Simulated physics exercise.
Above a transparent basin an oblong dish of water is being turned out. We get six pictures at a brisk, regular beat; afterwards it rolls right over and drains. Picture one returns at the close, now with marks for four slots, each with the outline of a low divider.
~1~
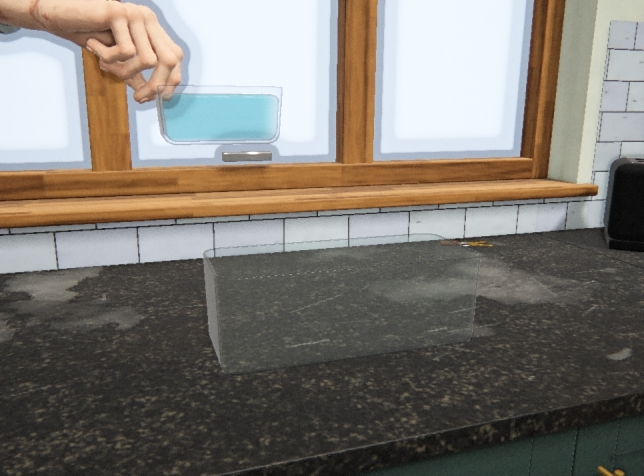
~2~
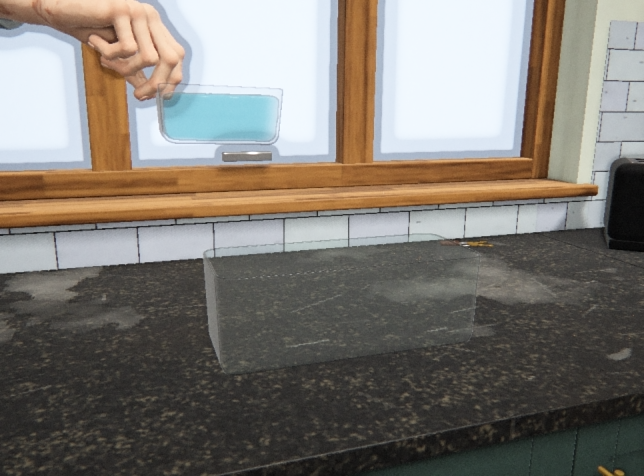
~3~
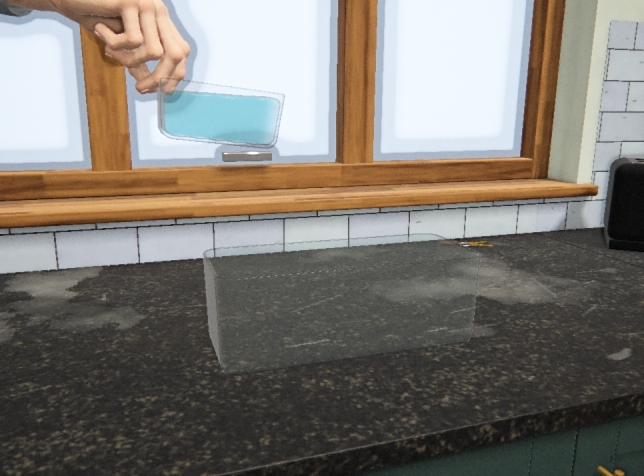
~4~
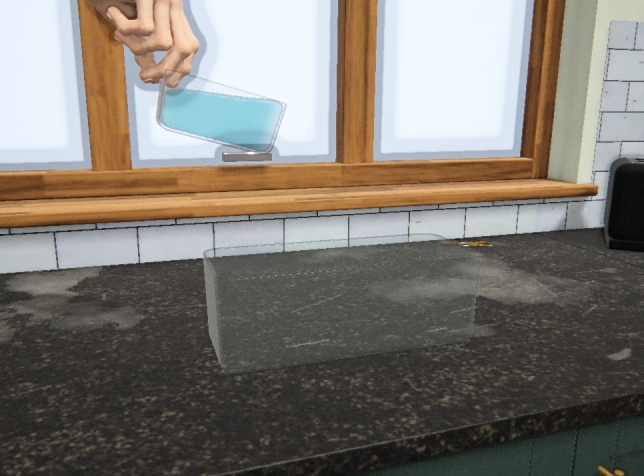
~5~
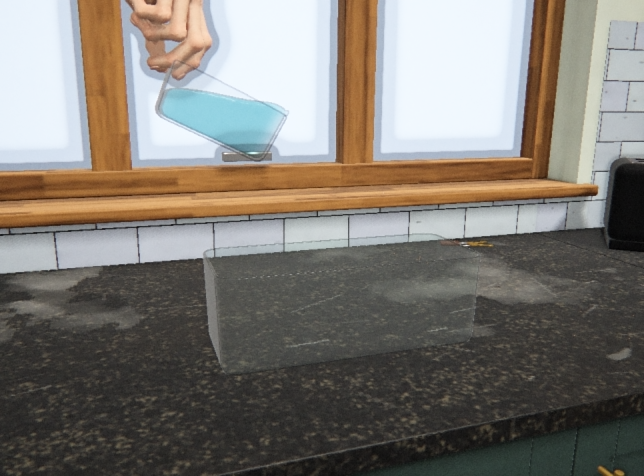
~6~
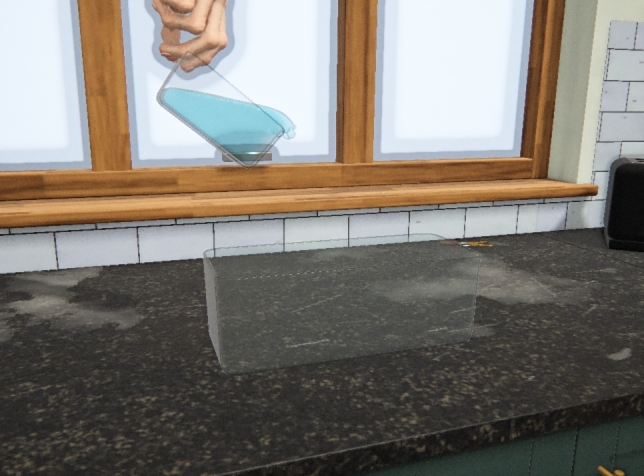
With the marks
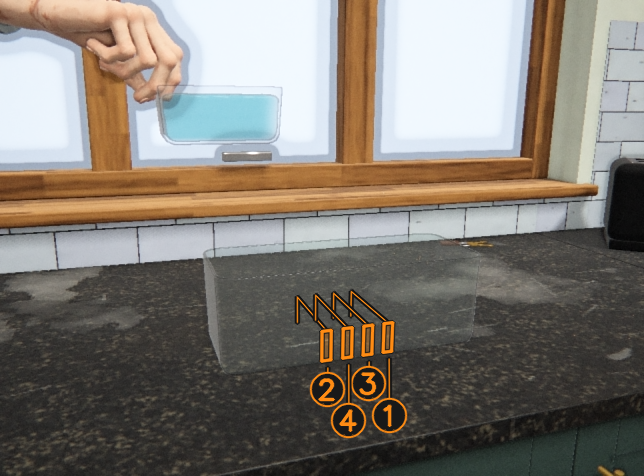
Above a clear basin on a dark stone counter by a window, a hand held an oblong dish of blue water, then tilted it steadily to the right until water slipped over the lip.
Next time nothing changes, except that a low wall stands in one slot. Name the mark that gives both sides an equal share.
Take 4.
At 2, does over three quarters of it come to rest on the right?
No, it does not.
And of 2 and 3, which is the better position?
That would be 2.
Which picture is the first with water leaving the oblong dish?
In picture 5.
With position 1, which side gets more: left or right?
The left one.
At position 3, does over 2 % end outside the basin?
Yes.
On the marked copy, 1 at (389, 358); 2 at (327, 367); 3 at (369, 361); 4 at (348, 364).
If 1 is chosen, about 80 % ends left of the wall and 11 % right of it; 9 % is lost outside.
If 2 is chosen, about 30 % ends left of the wall and 65 % right of it; 5 % is lost outside.
If 3 is chosen, about 82 % ends left of the wall and 11 % right of it; 6 % is lost outside.
If 4 is chosen, about 54 % ends left of the wall and 40 % right of it; 6 % is lost outside.
